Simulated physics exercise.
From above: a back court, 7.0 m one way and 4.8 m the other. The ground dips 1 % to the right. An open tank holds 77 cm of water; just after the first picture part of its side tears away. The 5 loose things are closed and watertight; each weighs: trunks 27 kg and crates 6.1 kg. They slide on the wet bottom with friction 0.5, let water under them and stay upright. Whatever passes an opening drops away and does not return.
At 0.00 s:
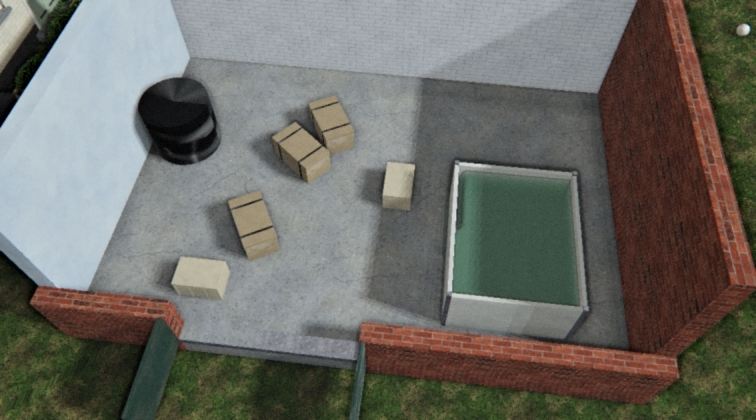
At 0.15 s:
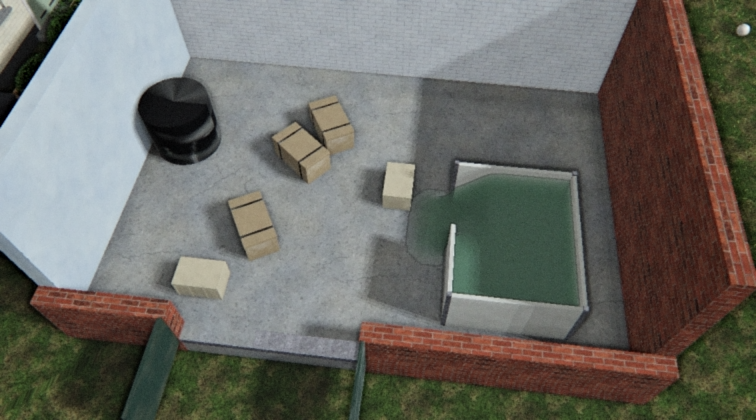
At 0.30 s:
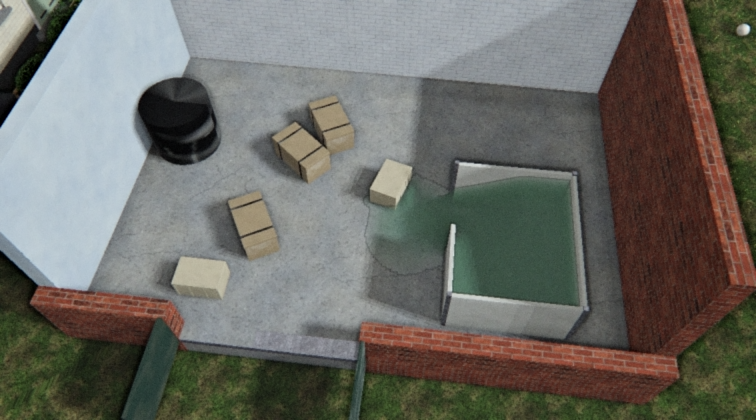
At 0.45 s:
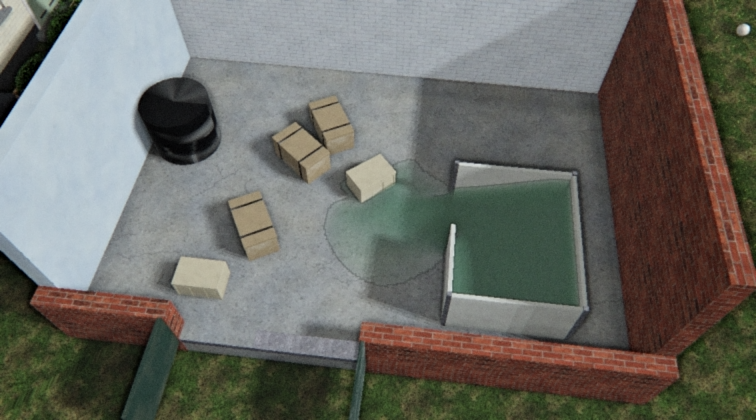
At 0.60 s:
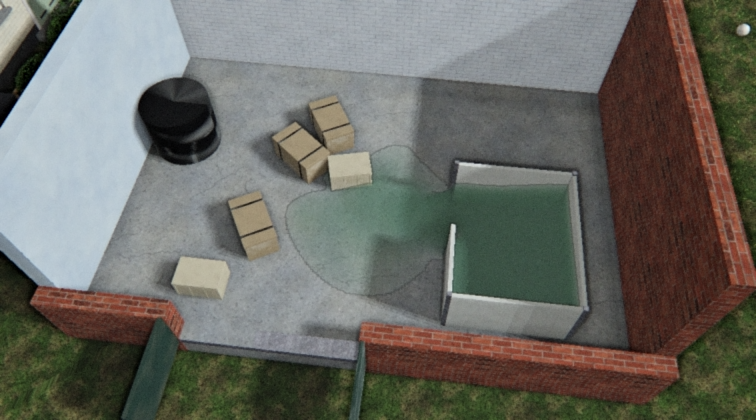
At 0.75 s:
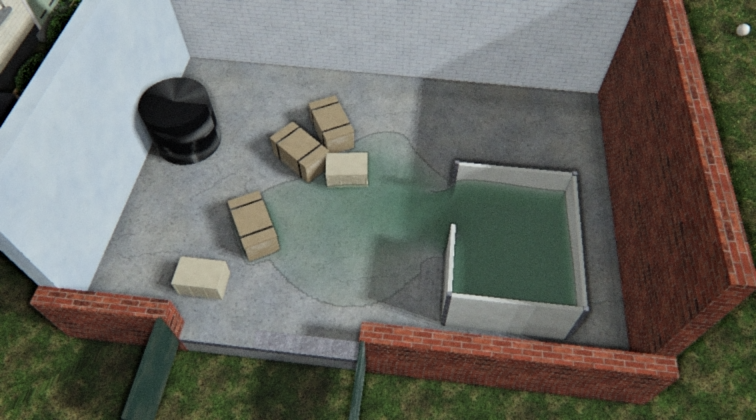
Walled back court from above, green water spilling leftward from a torn tank and pushing a pale crate up against a brown trunk.
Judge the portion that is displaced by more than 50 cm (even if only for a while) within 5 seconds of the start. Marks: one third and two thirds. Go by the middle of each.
Share: At least two thirds.
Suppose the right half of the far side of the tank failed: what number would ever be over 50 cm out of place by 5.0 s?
Then 1.
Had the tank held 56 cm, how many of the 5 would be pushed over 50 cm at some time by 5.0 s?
Then 5.
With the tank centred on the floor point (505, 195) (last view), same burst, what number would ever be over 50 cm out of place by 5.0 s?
In that case 5 of them.
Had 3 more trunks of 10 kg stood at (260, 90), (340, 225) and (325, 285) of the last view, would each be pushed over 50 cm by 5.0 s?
In turn: More, over, over.
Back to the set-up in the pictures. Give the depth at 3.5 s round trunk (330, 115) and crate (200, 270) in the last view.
About 17 and 18 cm.
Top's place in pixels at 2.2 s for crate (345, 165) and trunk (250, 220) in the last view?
Near (268, 135) and (120, 239).
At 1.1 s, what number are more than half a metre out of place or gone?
I count 1.
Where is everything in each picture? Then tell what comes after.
In the first frame, a crate at (399, 180), on the bottom; a trunk at (300, 145), on the bottom; 2.8 m2 under water; 0 of 5 have shifted.
In the second frame, a crate at (399, 180) rests on the ground; a trunk at (300, 145), on the bottom; water covers 3.5 m2; 0 of 5 have shifted.
In the third frame, a crate at (391, 178) rests on the ground, 11 cm from its start; a trunk at (300, 145), on the bottom; 4.2 m2 under water; 1 of 5 have shifted.
In the fourth frame, a crate at (371, 172) rests on the ground, 42 cm from its start; a trunk at (300, 145), on the bottom; 5.3 m2 under water; 1 of 5 have shifted.
In the fifth frame, a crate at (349, 164), on the bottom, 76 cm from its start; a trunk at (300, 145), on the bottom; 6.7 m2 under water; 1 of 5 have shifted.
In the sixth frame, a crate at (347, 164) rests on the ground, 79 cm from its start; a trunk at (299, 144) rests on the ground; water covers 8.2 m2; 1 of 5 have shifted.
After 1.1 s 1 of 5 are over 50 cm from their spots; 1 afloat.
After 2.2 s 5 of 5 are over 50 cm from their spots; 2 afloat.
After 3.5 s 5 of 5 are over 50 cm from their spots; 5 afloat.
After 5.0 s 5 of 5 are over 50 cm from their spots, and 5 have been at some point; 4 afloat.
